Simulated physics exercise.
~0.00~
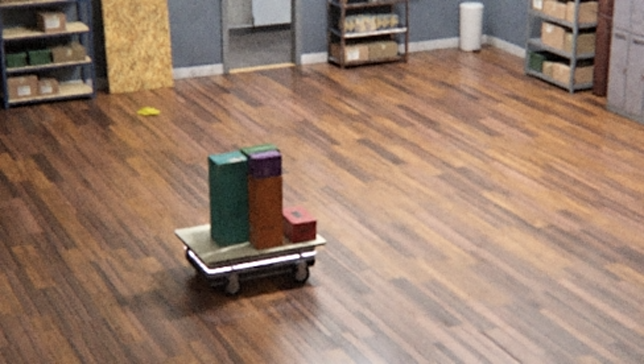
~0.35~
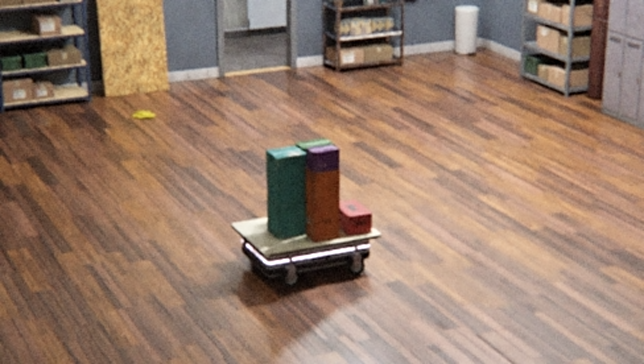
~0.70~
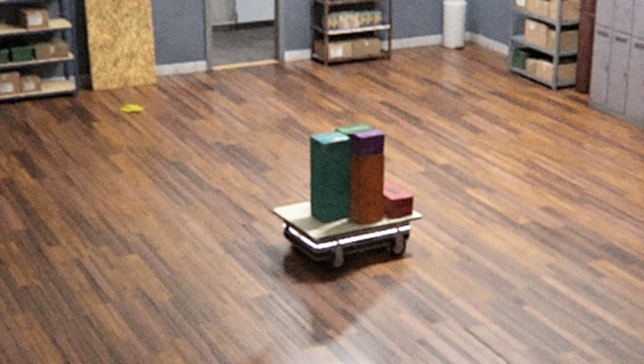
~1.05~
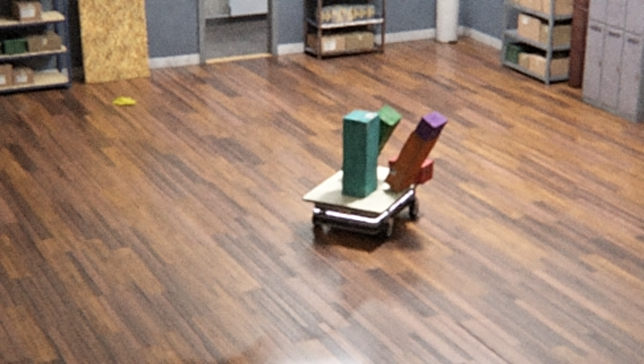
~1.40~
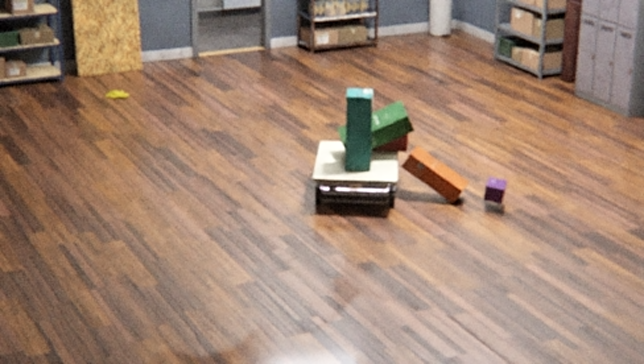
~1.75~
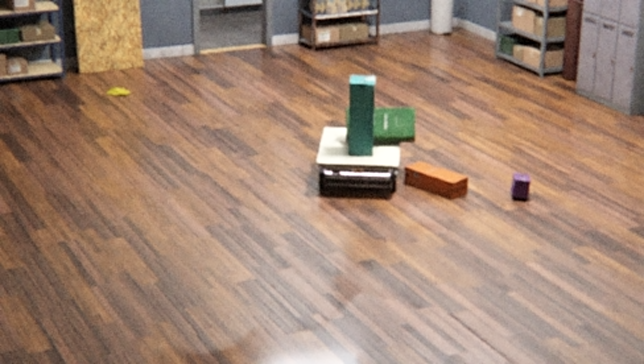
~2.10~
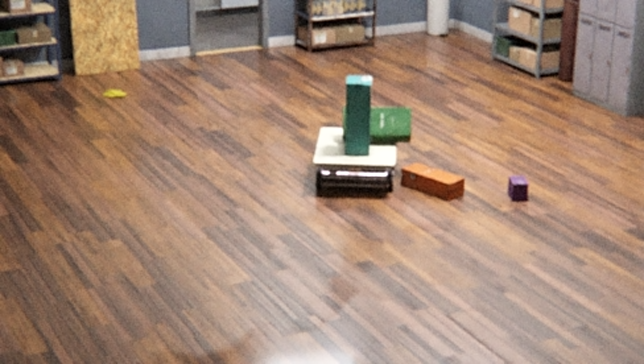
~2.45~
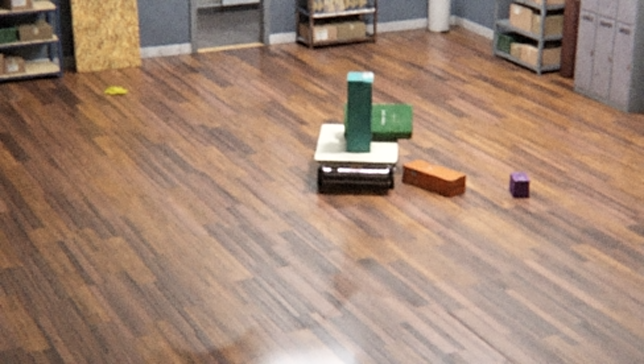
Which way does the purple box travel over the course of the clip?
It moves to the right, first riding on top of the orange box and then falling to the floor on the right side of the cart.
